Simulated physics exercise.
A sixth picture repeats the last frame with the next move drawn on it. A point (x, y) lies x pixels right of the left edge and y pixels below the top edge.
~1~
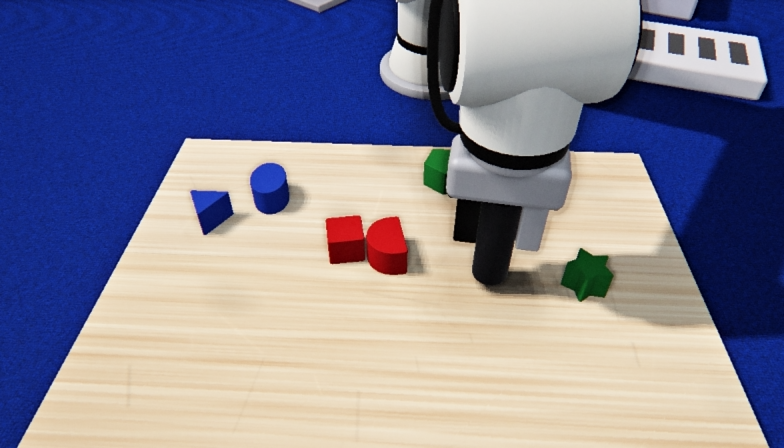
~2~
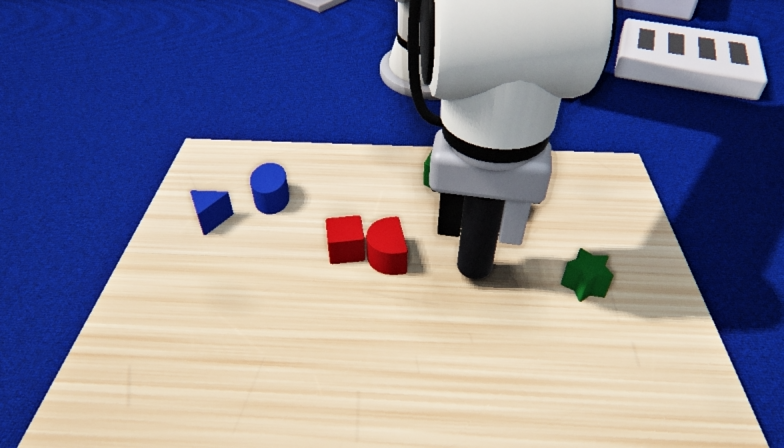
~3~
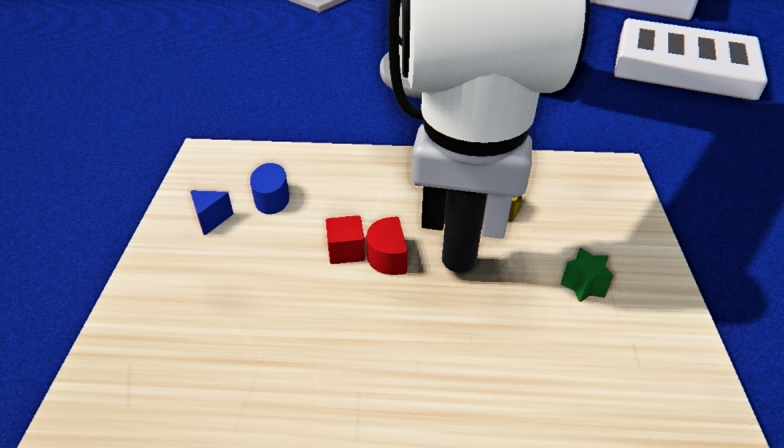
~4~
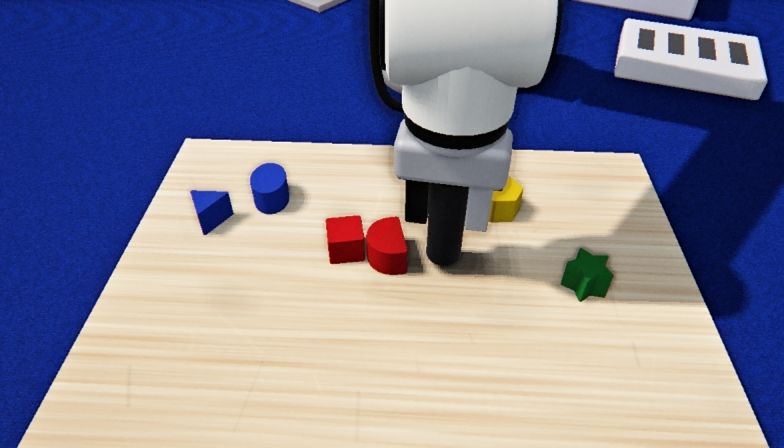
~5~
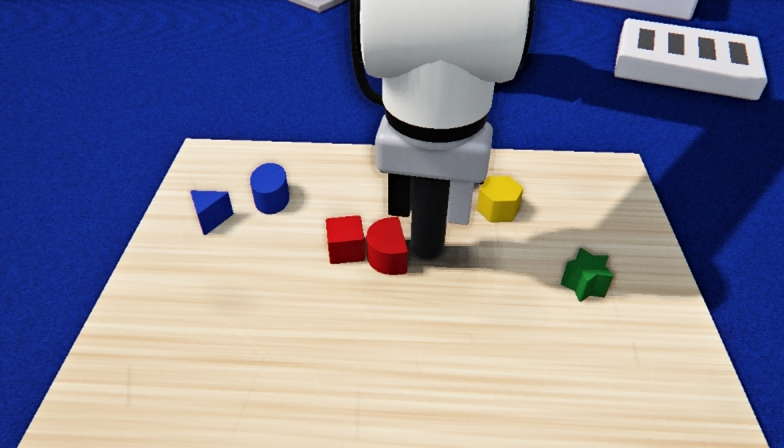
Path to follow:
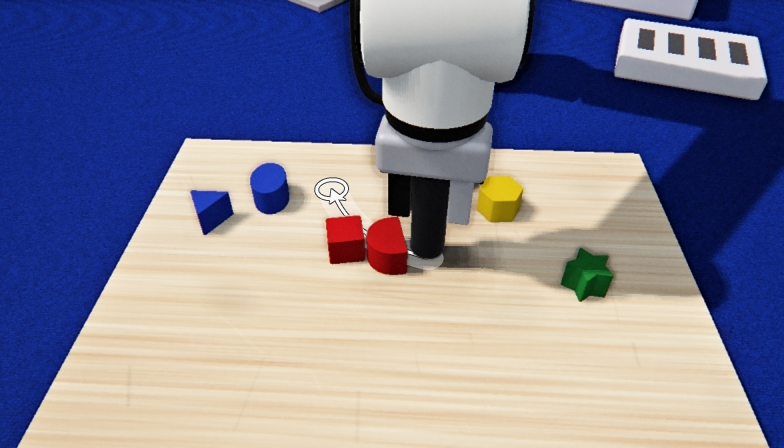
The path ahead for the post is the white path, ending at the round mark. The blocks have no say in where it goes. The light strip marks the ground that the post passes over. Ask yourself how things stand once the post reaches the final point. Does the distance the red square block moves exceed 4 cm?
That would be a no.
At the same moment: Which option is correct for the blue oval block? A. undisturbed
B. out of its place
A.
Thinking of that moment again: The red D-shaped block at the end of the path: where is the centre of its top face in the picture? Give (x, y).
It ends at (350, 234).
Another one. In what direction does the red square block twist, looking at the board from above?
The block turns clockwise.
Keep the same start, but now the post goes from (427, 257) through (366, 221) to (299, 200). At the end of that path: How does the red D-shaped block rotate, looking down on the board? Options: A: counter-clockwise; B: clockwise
I choose A.
The drawn path runs from (427, 257) via (381, 241) and (348, 217), ending at (332, 189).
What follows on the original path. One third of the way, post at (380, 232); red square block at (314, 228), turned 25° clockwise; red D-shaped block at (354, 234), turned 25° anticlockwise.
Two thirds of the way, post at (347, 208); red square block at (309, 228), turned 25° clockwise; red D-shaped block at (350, 234), turned 35° anticlockwise.
At the end, post at (331, 180); blue oval block not moved; red square block at (309, 228), turned 25° clockwise; red D-shaped block at (350, 234), turned 35° anticlockwise.
